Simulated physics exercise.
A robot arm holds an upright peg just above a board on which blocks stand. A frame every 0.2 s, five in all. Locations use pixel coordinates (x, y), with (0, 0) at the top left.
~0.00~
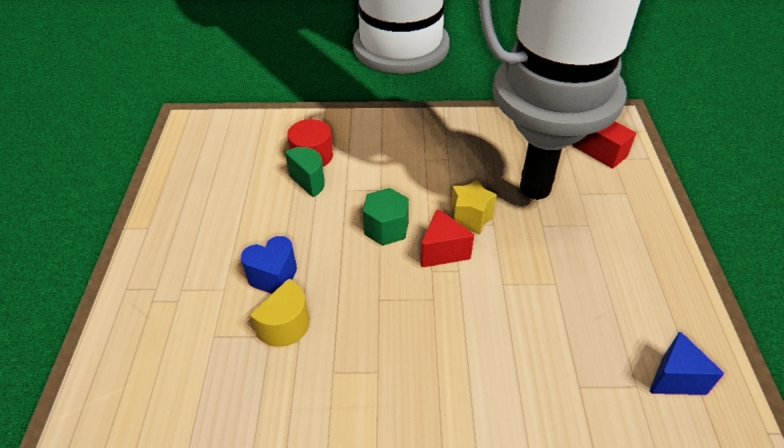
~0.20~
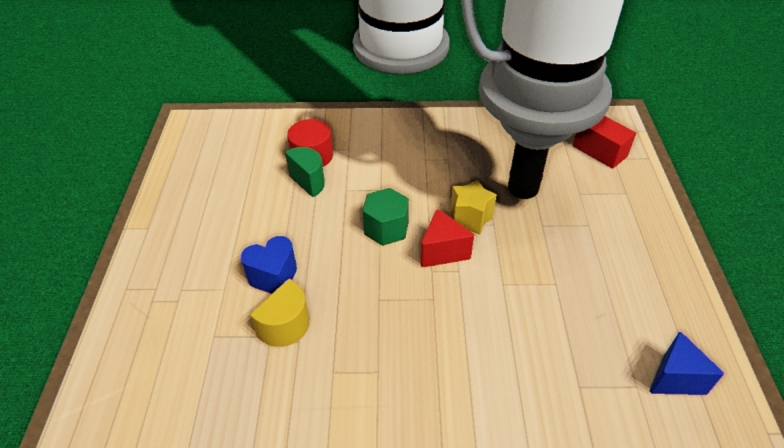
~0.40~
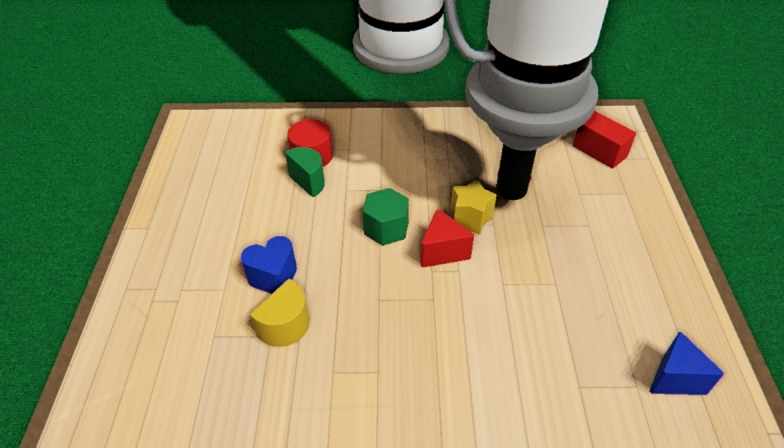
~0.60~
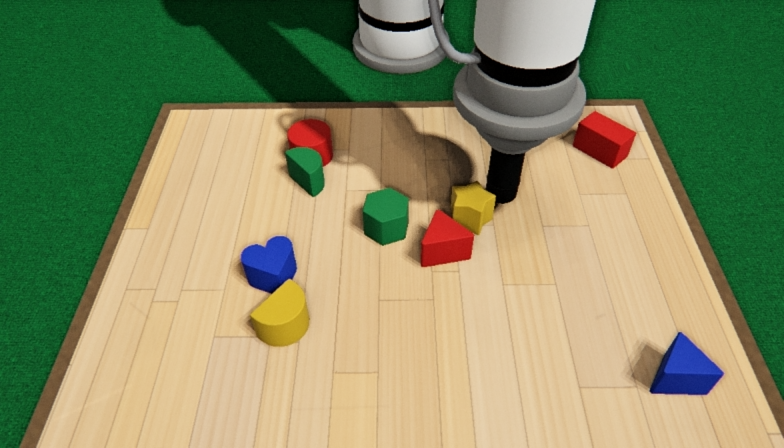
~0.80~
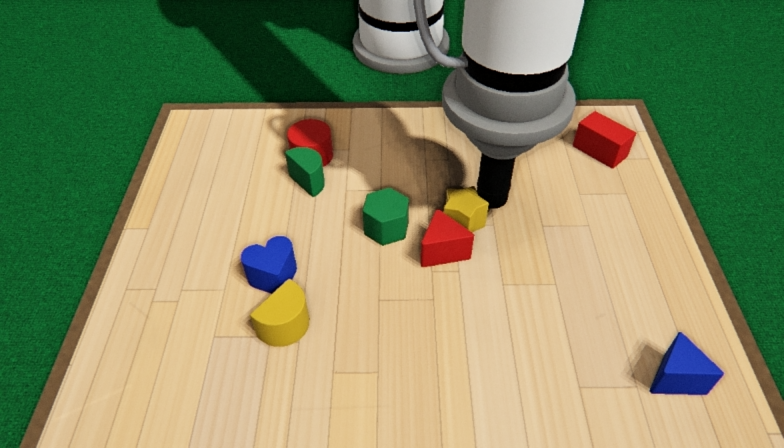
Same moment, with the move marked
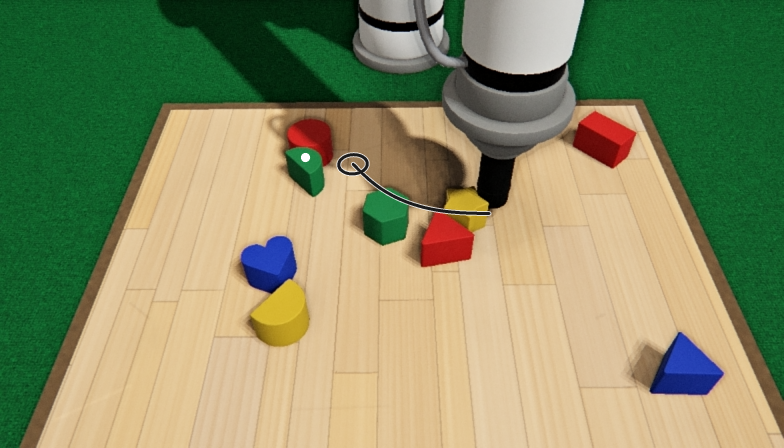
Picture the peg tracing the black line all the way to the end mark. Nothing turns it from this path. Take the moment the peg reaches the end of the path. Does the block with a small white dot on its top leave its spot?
In short: No.
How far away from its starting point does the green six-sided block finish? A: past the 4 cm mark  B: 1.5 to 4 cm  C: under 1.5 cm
B (1.5 to 4 cm)
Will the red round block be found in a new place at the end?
It seems not.
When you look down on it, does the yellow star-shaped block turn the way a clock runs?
I'd say no.
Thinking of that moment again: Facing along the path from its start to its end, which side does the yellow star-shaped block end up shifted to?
Gets pushed left.
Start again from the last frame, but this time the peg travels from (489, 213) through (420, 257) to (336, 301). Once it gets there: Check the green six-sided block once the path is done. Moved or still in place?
The green six-sided block will be pushed away from where it stands.
The line goes from (489, 213) through (434, 210) and (386, 192) to (353, 164); the dot is on the green half-round block.
What follows on the original path. One third of the way, peg (434, 195); green six-sided block (371, 207); red triangular block (435, 232), turned 35° anticlockwise; yellow star-shaped block (412, 202), turned 20° anticlockwise.
Two thirds of the way, peg (385, 177); green six-sided block (358, 213); red triangular block (435, 232), turned 35° anticlockwise; yellow star-shaped block (399, 200), turned 50° anticlockwise.
At the end, peg (352, 149); green half-round block unmoved; red round block unmoved; green six-sided block (358, 213); red triangular block (435, 232), turned 35° anticlockwise; yellow star-shaped block (399, 200), turned 50° anticlockwise.
